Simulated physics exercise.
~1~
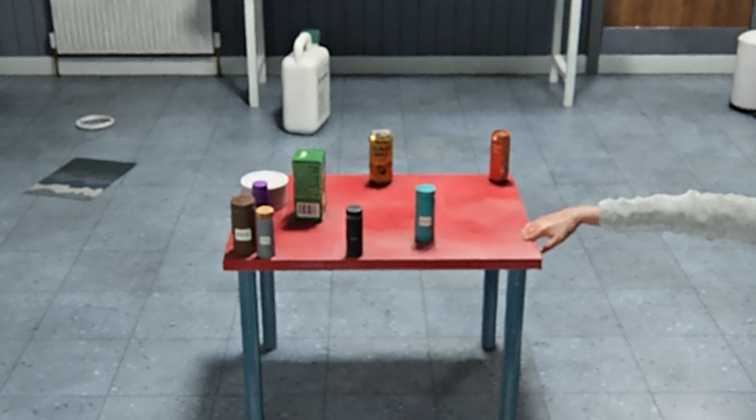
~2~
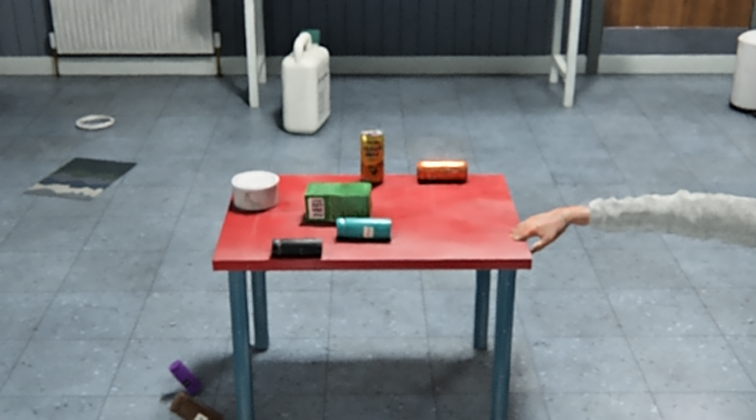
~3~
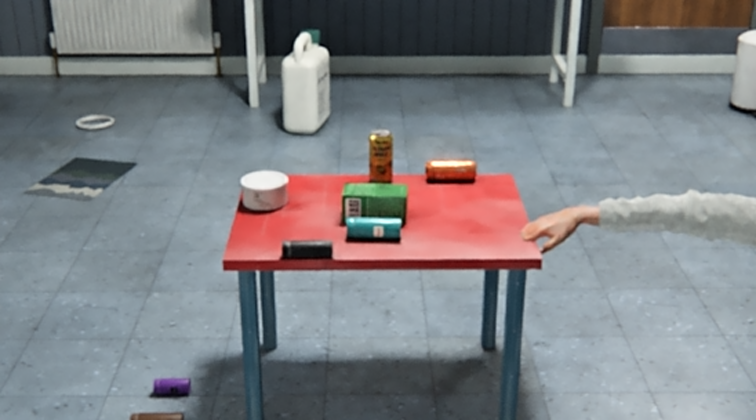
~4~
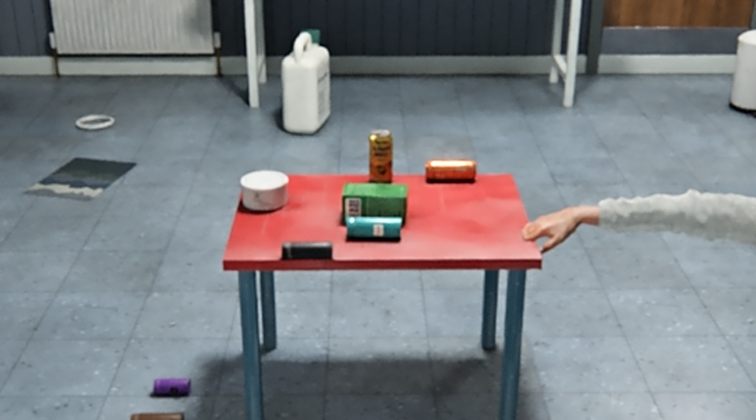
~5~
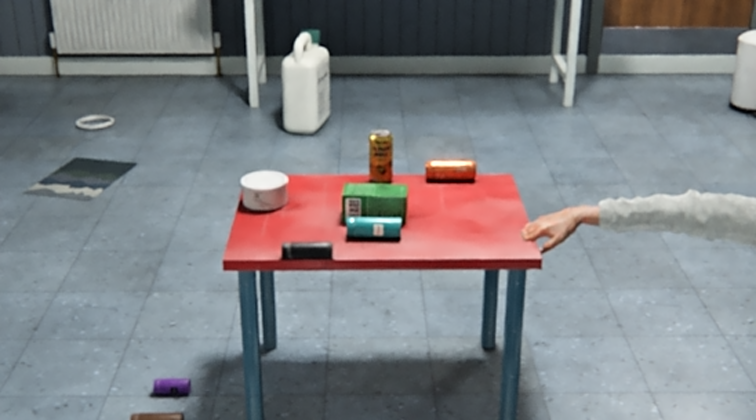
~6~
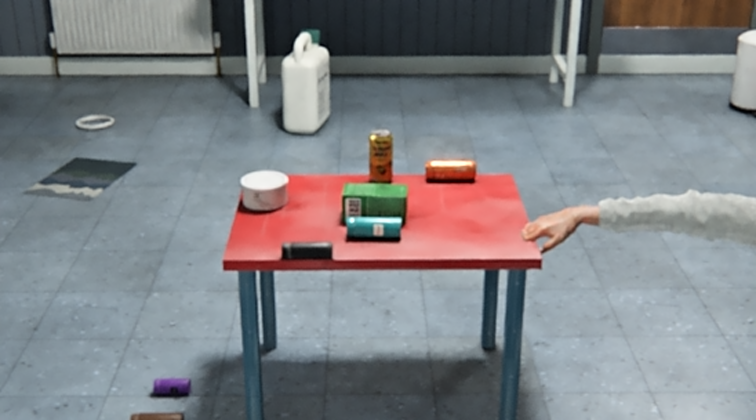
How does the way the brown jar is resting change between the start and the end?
At the start the brown jar stands upright on the table. At the end it lies on its side on the floor.
